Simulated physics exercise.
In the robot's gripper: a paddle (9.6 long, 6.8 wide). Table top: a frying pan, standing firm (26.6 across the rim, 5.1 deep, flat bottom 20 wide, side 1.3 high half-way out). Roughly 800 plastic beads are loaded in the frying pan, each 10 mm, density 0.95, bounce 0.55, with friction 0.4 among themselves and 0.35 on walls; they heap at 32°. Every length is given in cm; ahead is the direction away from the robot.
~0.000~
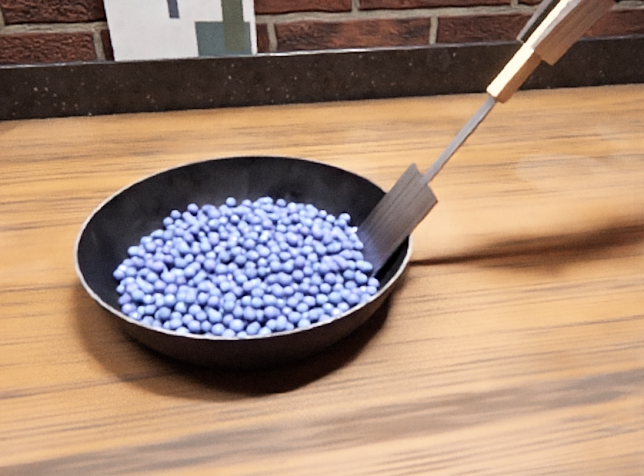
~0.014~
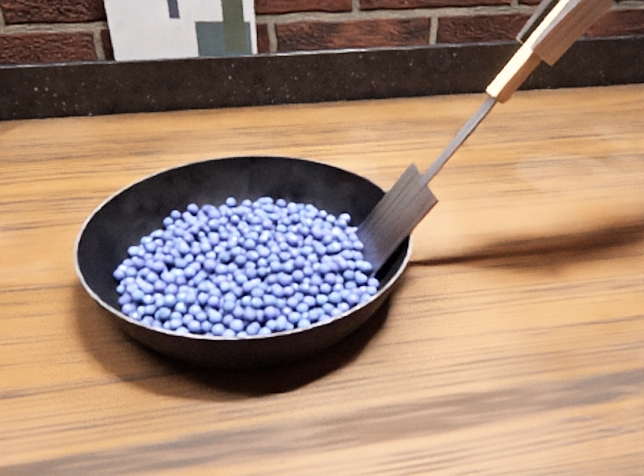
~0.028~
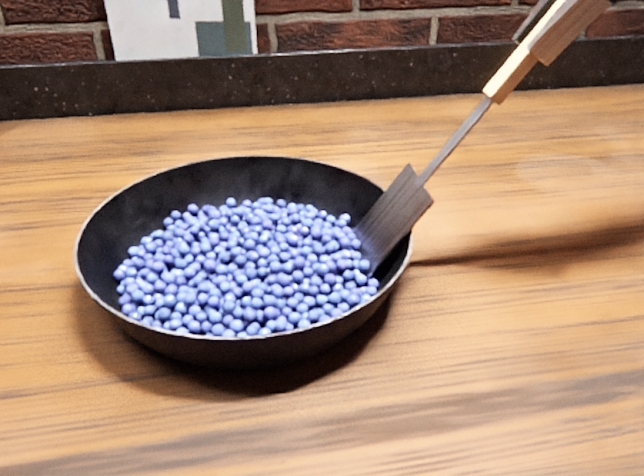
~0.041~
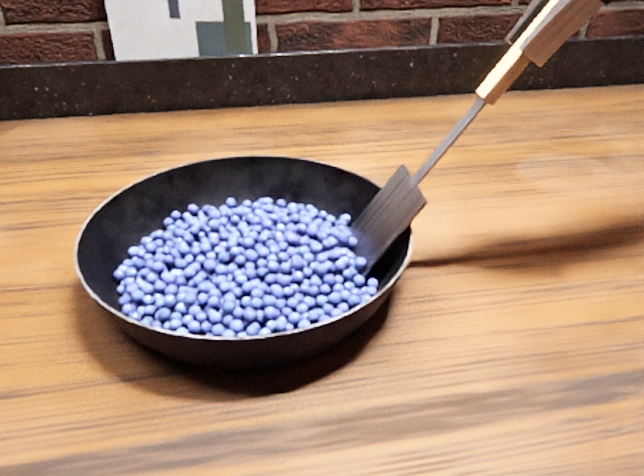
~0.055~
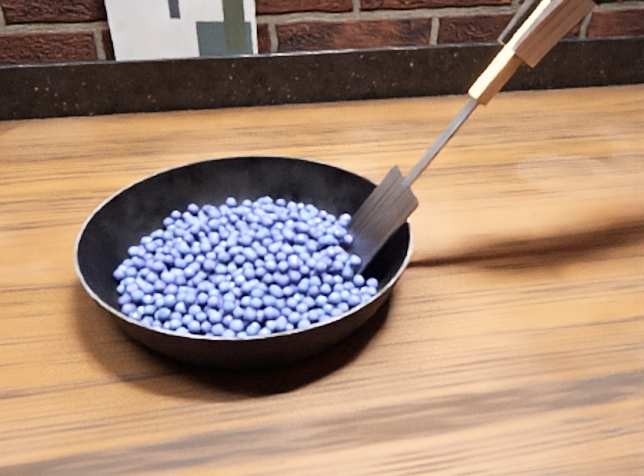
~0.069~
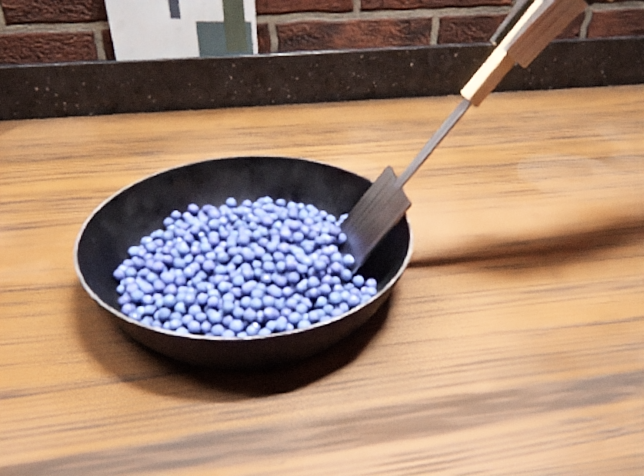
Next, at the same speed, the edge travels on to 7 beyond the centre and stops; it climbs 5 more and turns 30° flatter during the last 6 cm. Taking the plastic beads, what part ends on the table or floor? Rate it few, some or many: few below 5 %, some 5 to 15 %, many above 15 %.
Few, below 5 %.
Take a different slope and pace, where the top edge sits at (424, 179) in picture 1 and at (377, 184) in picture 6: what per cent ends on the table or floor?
It comes to something like 5 %, give or take.
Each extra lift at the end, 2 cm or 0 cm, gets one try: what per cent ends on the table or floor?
0 and 0 per cent.
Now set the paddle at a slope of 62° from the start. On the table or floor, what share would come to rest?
I'd put it at about 0 per cent.
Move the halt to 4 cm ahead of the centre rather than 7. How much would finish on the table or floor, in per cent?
In that case some 0 per cent.
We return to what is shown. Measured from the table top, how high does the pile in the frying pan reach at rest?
It reaches around 5.0 cm.
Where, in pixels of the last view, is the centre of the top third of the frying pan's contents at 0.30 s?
(193, 259).
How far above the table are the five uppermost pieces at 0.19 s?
Roughly 5 cm above the table.
By 0.19 s, sloping 54°, highest piece 5 above the table; 804 in the frying pan.
By 0.30 s, sloping 42°, highest piece 6 above the table; 804 in the frying pan.
By 0.56 s, sloping 24°, highest piece 5 above the table; 804 in the frying pan.
By 1.61 s, sloping 24°, highest piece 5 above the table; 804 in the frying pan.
Final count, 804 in the frying pan. That is 0 % on the table or floor.
